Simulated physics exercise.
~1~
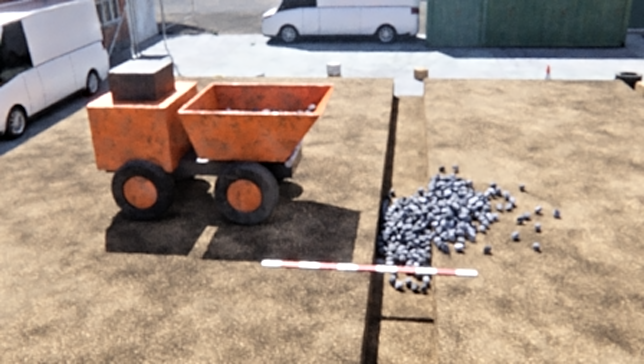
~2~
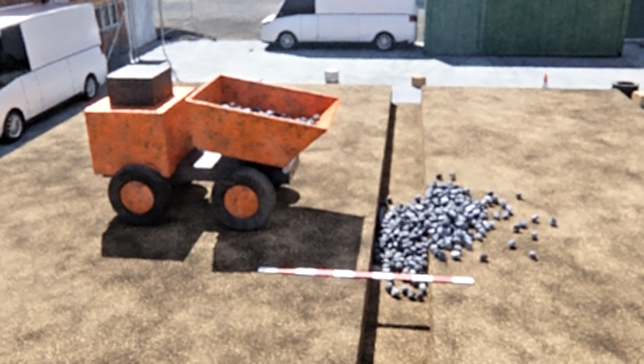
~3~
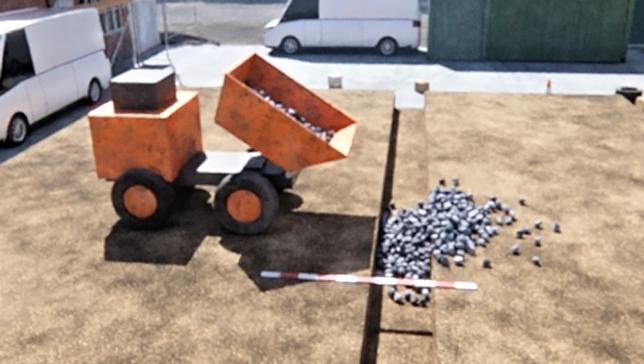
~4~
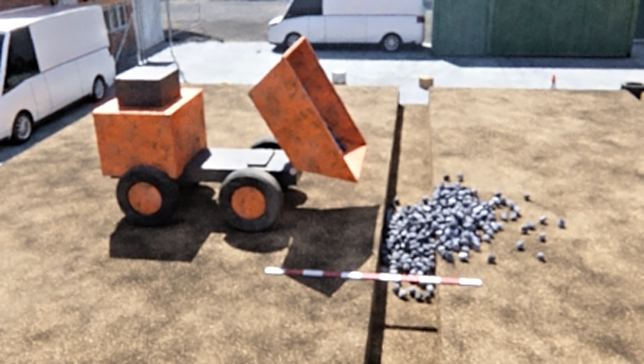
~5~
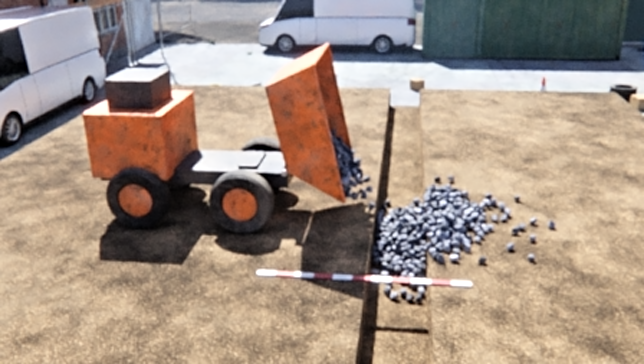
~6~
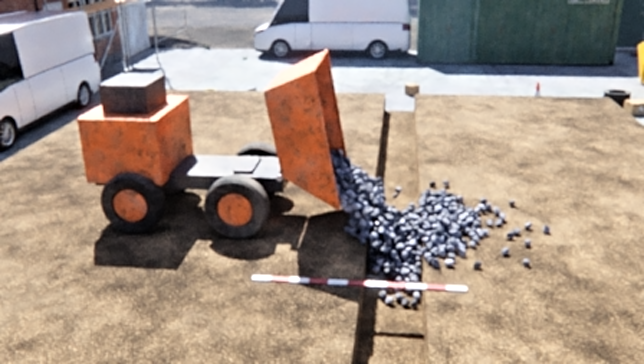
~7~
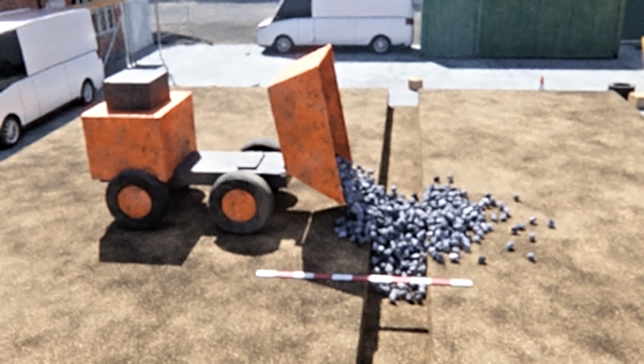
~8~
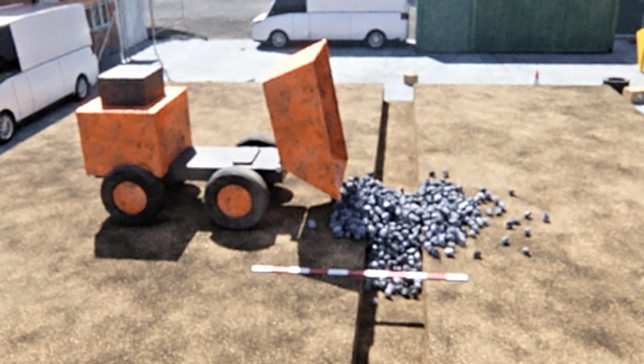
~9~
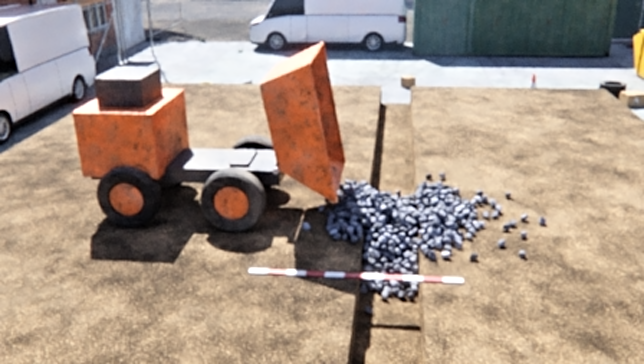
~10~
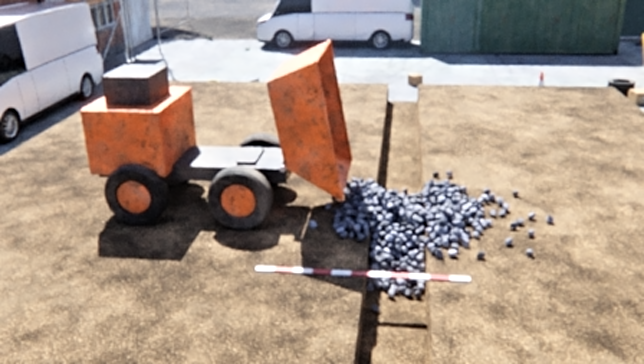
Sandy yard with parked white vans, an orange dumper tipping its skip and spilling grey stones into a trench, skip staying raised.
